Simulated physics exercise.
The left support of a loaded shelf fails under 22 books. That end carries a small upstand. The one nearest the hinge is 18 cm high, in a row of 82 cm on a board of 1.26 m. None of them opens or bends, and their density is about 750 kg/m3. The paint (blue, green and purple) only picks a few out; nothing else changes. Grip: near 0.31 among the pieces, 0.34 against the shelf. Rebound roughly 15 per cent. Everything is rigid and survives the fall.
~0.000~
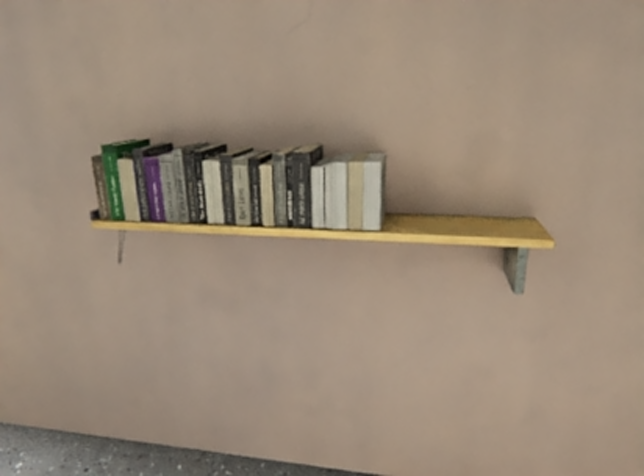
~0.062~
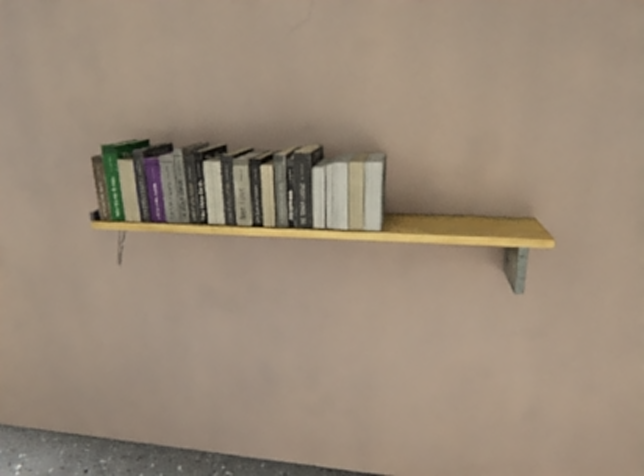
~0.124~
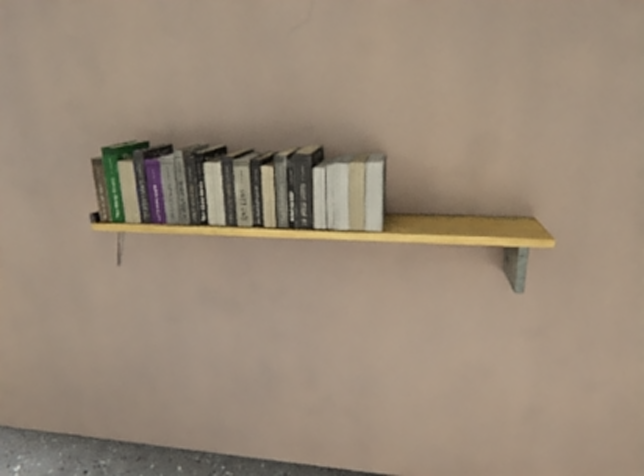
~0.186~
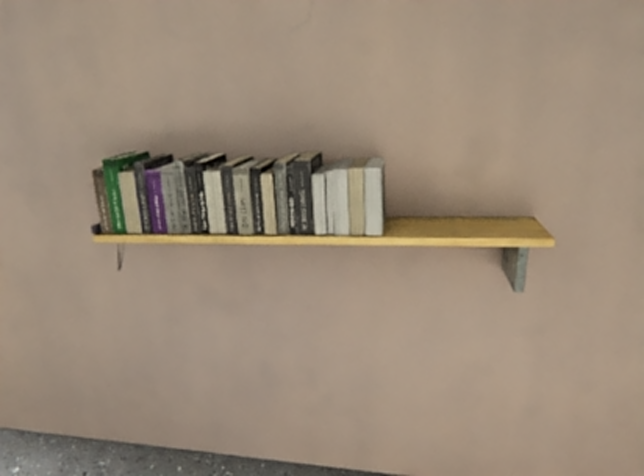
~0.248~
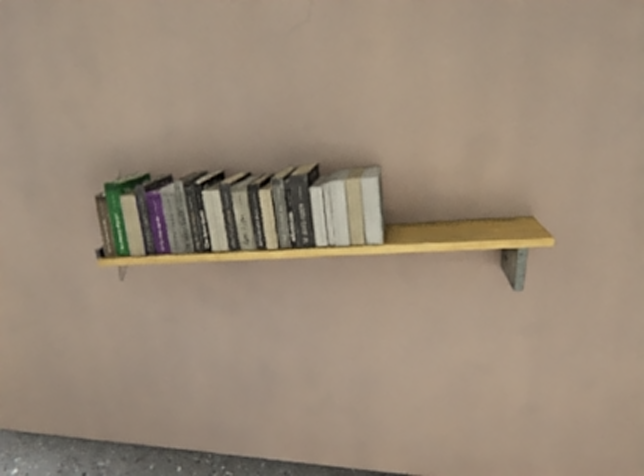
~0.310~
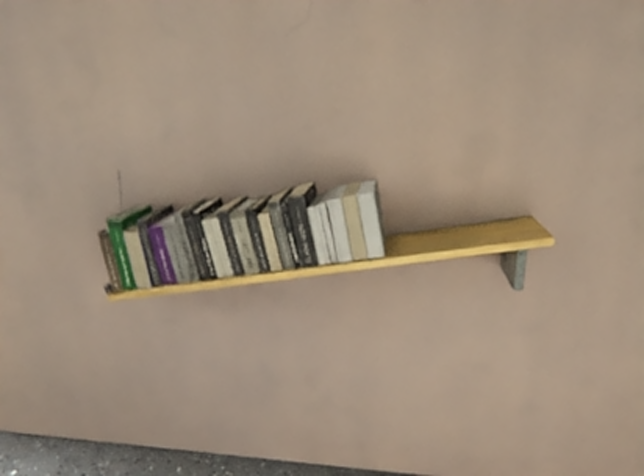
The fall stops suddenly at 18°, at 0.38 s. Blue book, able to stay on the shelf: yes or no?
Yes.
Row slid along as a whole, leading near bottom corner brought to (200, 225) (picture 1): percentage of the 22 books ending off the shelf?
The share would be 0 %.
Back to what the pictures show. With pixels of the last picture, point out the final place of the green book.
About (145, 295).
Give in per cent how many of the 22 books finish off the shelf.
Roughly 0 percent.
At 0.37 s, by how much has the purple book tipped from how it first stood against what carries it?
Rotation: Approx. 0°.
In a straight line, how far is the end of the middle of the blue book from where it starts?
Straight-line shift: Approx. 35 cm.
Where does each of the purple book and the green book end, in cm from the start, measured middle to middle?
Purple ends up 30 cm away; green ends up 40 cm away.
After 0.37 s, none of the 22 books off the shelf, 17 disturbed; blue book 15 mm from its place; green book 16 mm from its place.
In the end (1.1 s), none of the 22 books off the shelf, 22 disturbed; blue book 9° from how it stood; green book 9° from how it stood; purple book 9° from how it stood. From the last view, middles, blue book near (161, 297), green book near (145, 295).
